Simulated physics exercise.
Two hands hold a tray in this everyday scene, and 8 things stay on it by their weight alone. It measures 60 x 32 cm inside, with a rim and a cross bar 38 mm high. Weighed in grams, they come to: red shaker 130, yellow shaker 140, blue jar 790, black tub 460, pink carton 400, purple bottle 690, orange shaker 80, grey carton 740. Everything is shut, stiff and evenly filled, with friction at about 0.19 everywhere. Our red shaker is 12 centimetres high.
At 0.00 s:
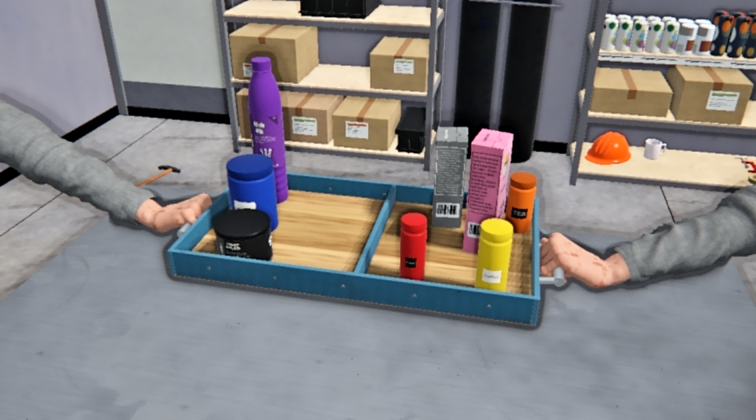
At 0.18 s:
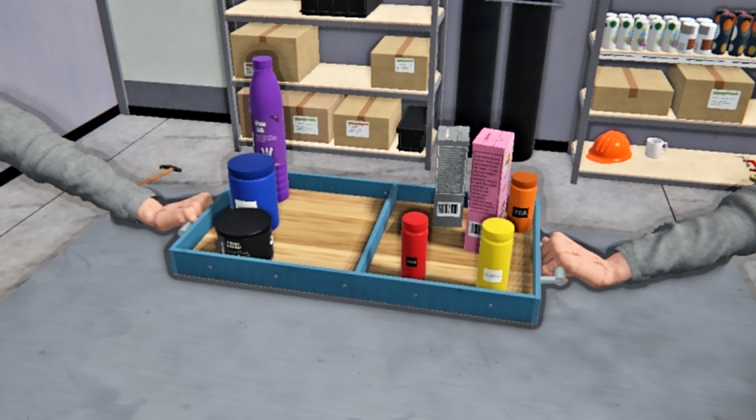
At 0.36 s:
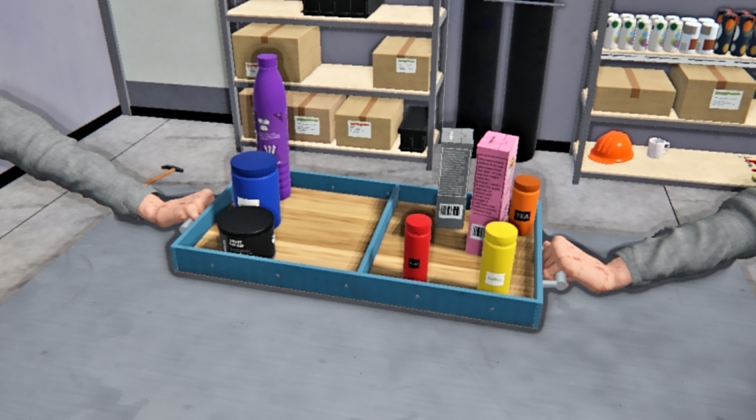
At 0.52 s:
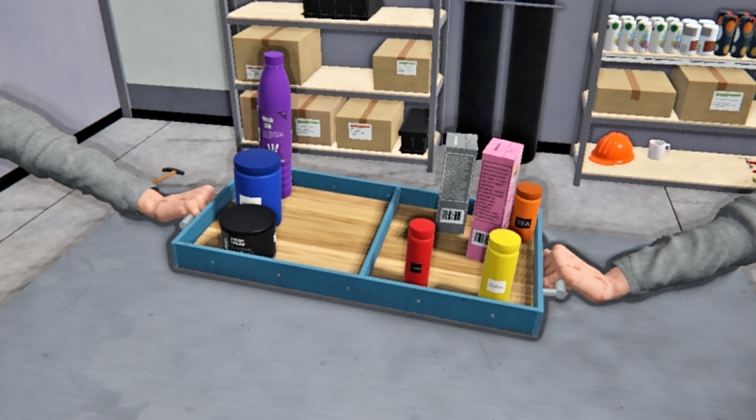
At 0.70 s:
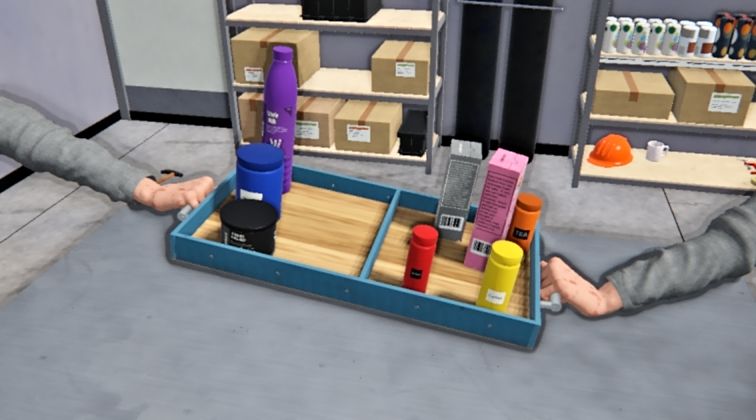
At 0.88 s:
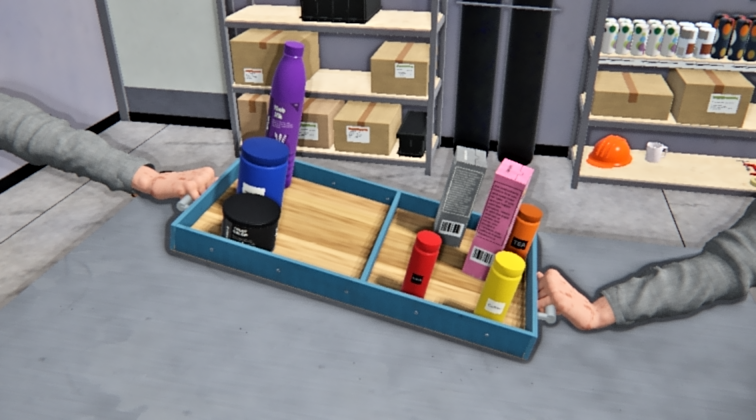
At first, two hands hold a blue-rimmed wooden tray level, with a blue jar, black tub and purple bottle left of its cross bar and shakers and cartons on the right. Then the hands tilt the tray gradually, lowering its right edge, and the containers lean with it while keeping their places.
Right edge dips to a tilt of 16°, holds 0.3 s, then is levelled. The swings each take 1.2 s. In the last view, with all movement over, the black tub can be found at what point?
At (336, 256).
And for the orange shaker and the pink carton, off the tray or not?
The orange shaker is still on the tray; the pink carton finishes off the tray.
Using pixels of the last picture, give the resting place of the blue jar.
Near (354, 210).
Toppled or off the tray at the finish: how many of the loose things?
The number is 4.
By 1.28 s, tray at 16°, right edge down; black tub 5 cm from its spot near (281, 230); pink carton 6 cm from its spot; purple bottle 6 cm from its spot.
By 1.48 s, tray at 16°, right edge down; black tub 13 cm from its spot near (325, 246); pink carton rocked 20° off its seat; purple bottle 15 cm from its spot.
By 1.78 s, tray at 15°, right edge down; pink carton now off the tray; black tub 16 cm from its spot near (342, 253); purple bottle rocked 58° off its seat.
By 2.08 s, tray at 11°, right edge down; black tub 16 cm from its spot near (340, 253); purple bottle on its side; grey carton rocked 75° off its seat.
When it is over (3.3 s), off the tray, pink carton; lying over on the tray, purple bottle, orange shaker and grey carton; not toppled but over 5 cm from the start, red shaker, blue jar and black tub; the last one within 5 cm of the start. In the last view, black tub near (336, 256).
